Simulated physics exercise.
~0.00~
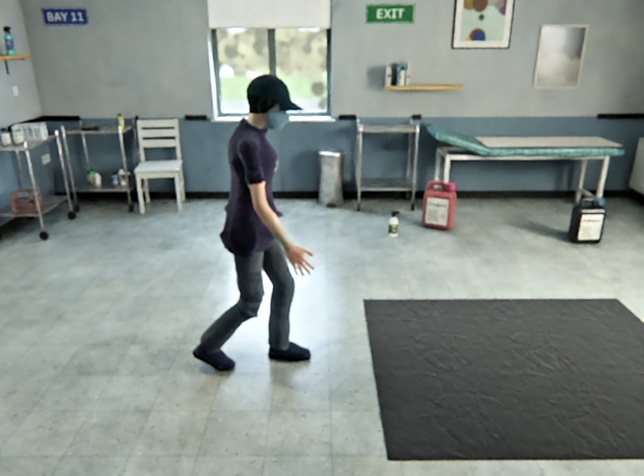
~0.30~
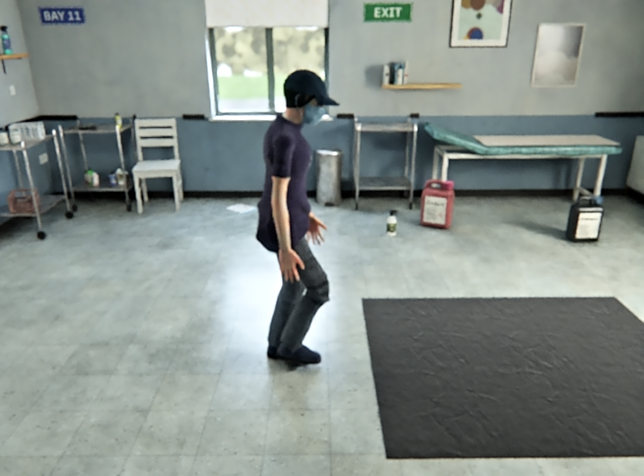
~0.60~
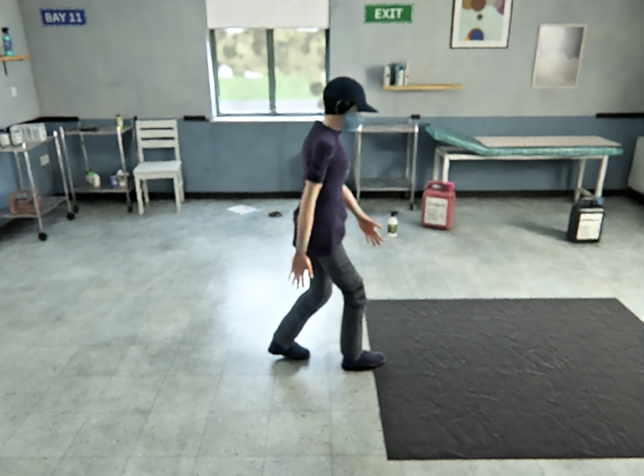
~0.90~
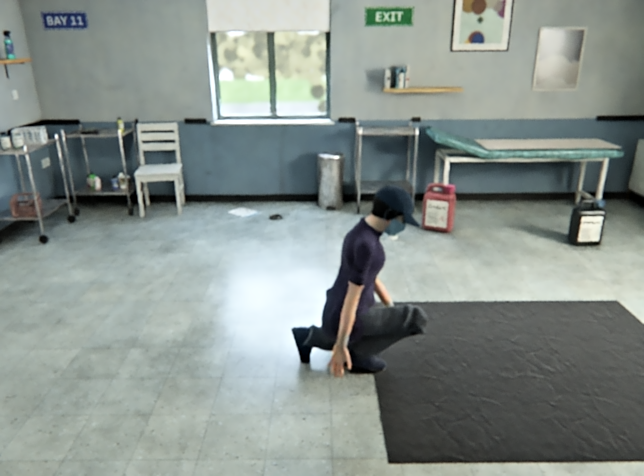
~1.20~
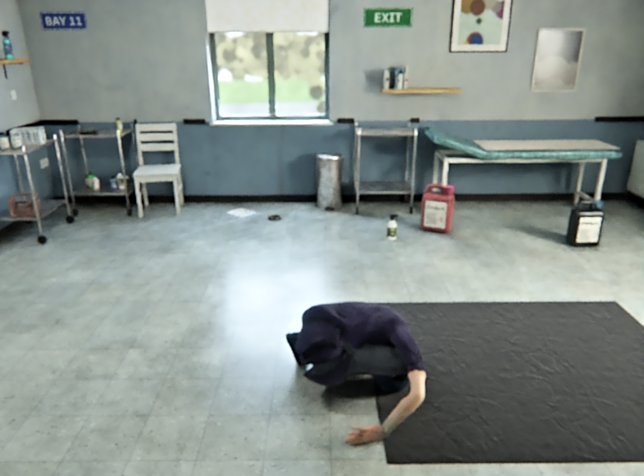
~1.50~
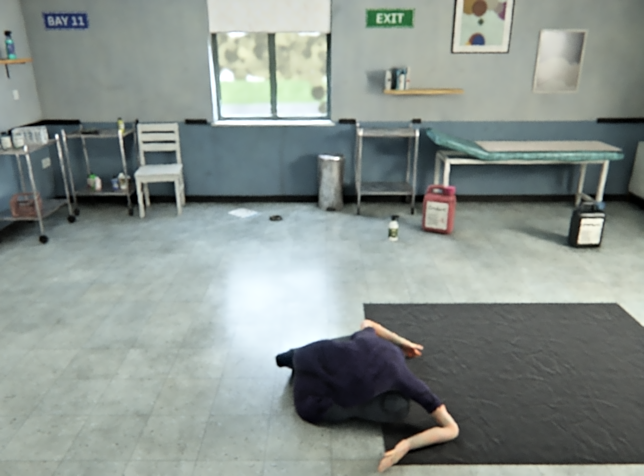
The video shows a masked person in a dark cap walking right across a clinic-like room toward a black mat, then sinking to the knees at its near edge and slumping forward, ending folded face-down with arms on the mat and hips short of it.
